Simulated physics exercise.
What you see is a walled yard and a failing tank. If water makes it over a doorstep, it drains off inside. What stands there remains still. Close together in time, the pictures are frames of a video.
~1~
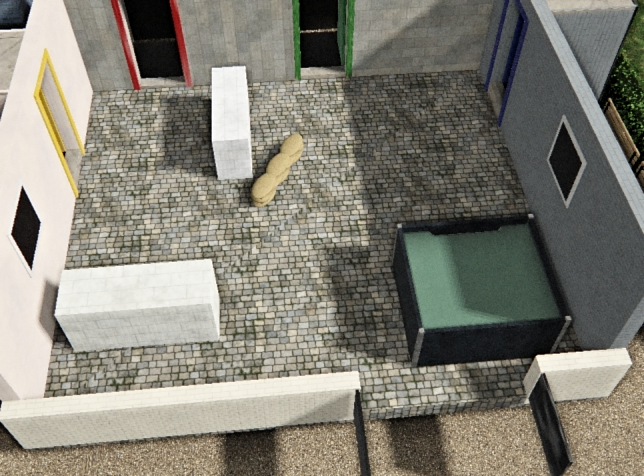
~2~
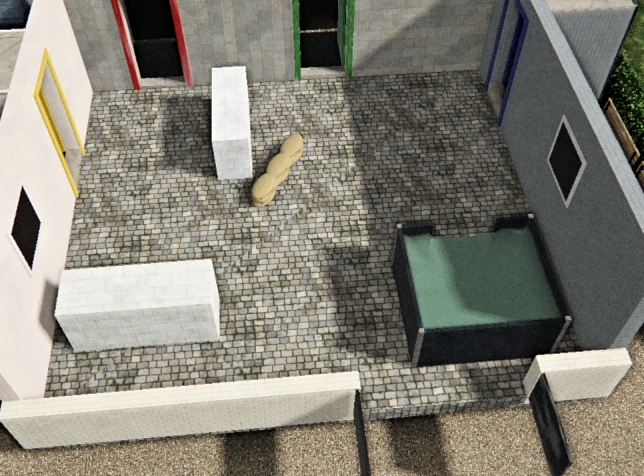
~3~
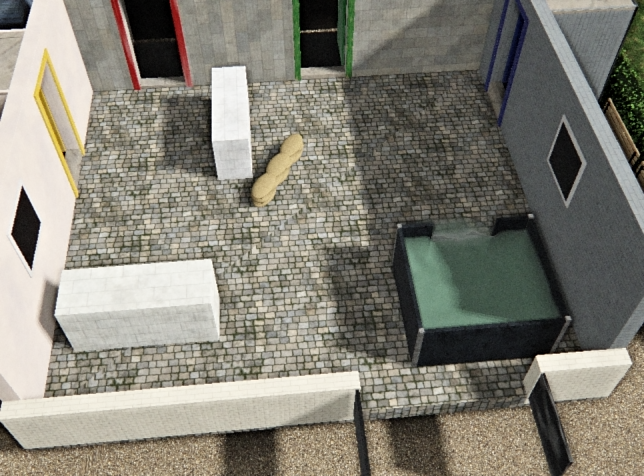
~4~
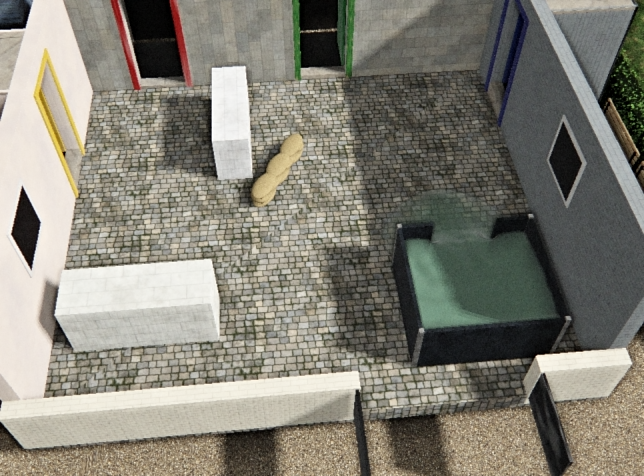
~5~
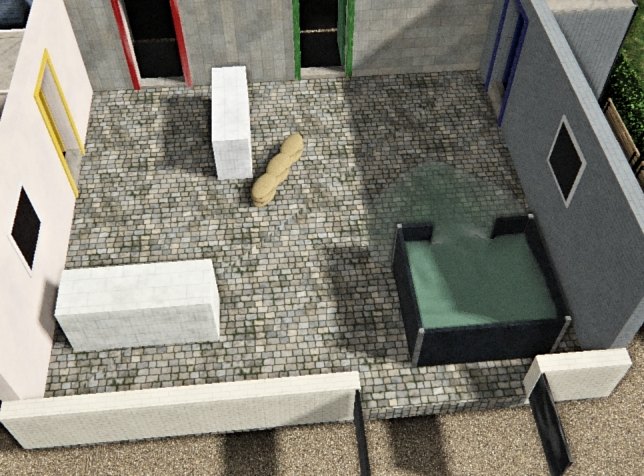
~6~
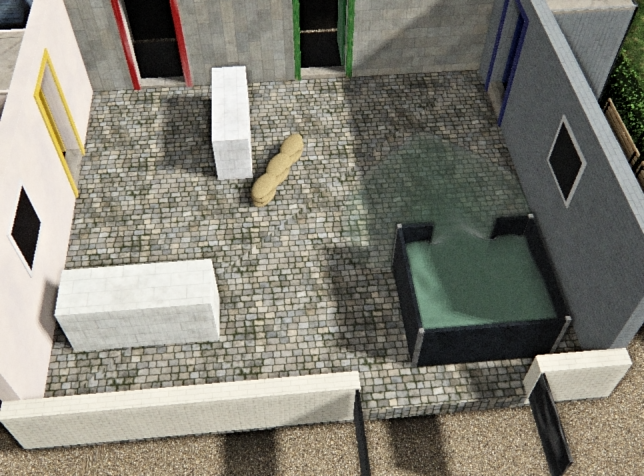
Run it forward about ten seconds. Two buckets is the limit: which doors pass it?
In the end red door: Within the cap; blue door: Within the cap; yellow door: Within the cap; green door: Over the cap.
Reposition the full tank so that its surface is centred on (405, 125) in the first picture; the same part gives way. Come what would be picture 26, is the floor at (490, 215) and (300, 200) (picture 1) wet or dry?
The first spot is inundated, the second left dry.
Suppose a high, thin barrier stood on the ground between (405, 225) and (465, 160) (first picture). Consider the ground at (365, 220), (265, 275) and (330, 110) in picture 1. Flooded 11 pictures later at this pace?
In order: Soaked, soaked, untouched.
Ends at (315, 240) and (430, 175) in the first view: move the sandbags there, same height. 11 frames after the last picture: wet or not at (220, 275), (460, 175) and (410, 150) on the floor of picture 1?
As listed: Spared, submerged, submerged.
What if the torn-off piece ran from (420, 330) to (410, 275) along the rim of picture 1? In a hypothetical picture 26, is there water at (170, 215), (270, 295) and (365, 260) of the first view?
Following the listed order, the three come out reached by the spill, reached by the spill and not reached.
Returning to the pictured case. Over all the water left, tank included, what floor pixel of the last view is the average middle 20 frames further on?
I'd put it at around (407, 178).
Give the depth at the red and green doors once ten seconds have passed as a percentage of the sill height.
The first sits near 70 in a hundred and the second near 80 in a hundred.
A moment on, water covers 35 % of the floor; the red door not reached, the blue door wet at the sill, nothing in, the yellow door not reached, the green door not reached.
Next, water covers 35 % of the floor; the red door not reached, the blue door wet at the sill, nothing in, the yellow door not reached, the green door over two buckets in.
Then, water covers 45 % of the floor; the red door wet at the sill, nothing in, the blue door under two buckets in, the yellow door not reached, the green door over two buckets in.
Later, water covers 60 % of the floor; the red door under two buckets in, the blue door under two buckets in, the yellow door wet at the sill, nothing in, the green door far over two buckets in.
In the end, water covers 95 % of the floor; the red door under two buckets in, the blue door under two buckets in, the yellow door wet at the sill, nothing in, the green door far over two buckets in.
